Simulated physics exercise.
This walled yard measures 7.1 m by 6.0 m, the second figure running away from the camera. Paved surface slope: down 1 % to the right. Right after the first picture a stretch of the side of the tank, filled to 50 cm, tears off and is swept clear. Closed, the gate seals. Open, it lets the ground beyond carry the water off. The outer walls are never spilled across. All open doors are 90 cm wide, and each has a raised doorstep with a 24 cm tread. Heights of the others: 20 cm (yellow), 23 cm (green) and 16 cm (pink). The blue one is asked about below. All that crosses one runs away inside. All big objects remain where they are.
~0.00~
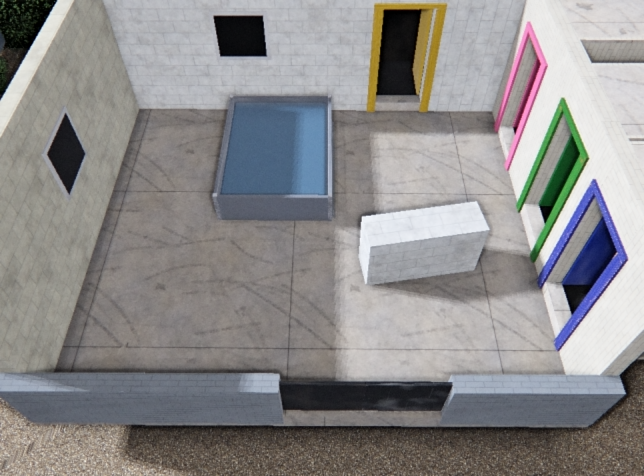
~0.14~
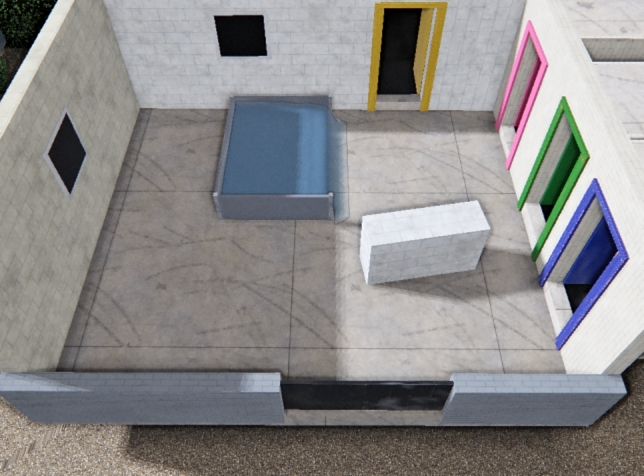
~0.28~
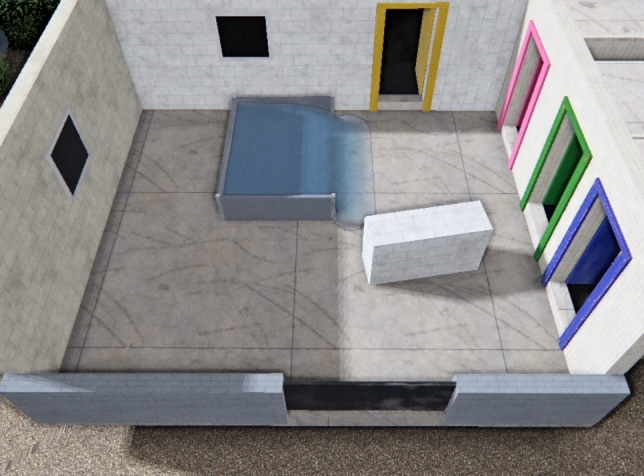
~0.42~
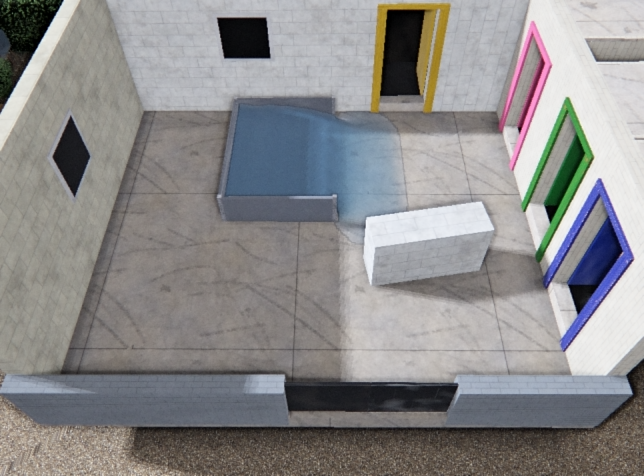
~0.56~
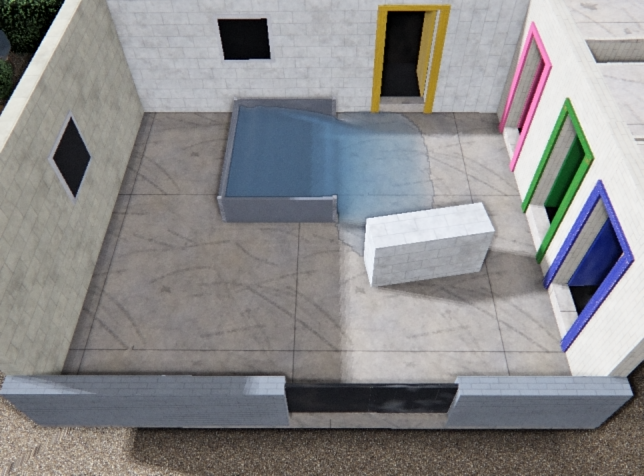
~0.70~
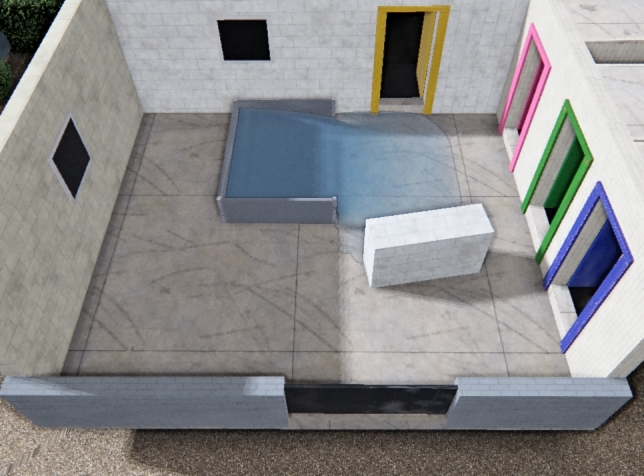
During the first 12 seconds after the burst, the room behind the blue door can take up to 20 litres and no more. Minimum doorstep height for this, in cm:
6 cm, roughly.
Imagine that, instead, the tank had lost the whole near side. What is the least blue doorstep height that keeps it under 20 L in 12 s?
A height of around 12.0 cm.
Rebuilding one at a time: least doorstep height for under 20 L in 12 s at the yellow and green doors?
Close to 10.5 cm (yellow) and close to 21 cm (green).
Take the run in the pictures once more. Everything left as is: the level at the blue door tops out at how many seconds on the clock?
At roughly 6.5 s.
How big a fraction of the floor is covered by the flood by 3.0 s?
Around 35 per cent of the floor.
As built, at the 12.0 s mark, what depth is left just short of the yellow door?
Depth: Near 7.5 cm.
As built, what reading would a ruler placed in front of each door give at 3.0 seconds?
Depths in cm - yellow: 10, green: 23, blue: 7, pink: 29.
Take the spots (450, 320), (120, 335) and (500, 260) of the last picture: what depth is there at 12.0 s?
The depths come to about 3, 6 and 6 cm.
After 1.4 s water covers 30 % of the floor, deepest (30 cm) near (512, 180); it has not reached the blue door.
After 3.0 s water covers 35 % of the floor, deepest (30 cm) near (495, 121); 7 cm at the blue door, 0 litres in over its 19 cm doorstep.
After 12.0 s water covers 95 % of the floor, deepest (8 cm) near (404, 121); 7 cm at the blue door, 0 litres in over its 19 cm doorstep.
At the blue door as built, the water arrived by 2.2 s and peaked near 9 cm at 6.6 s.
With a doorstep of 5.5 cm, 29 litres would have come in within the 12 s; with 7.5 cm, 8 litres. So under 20 litres takes about 6 cm.
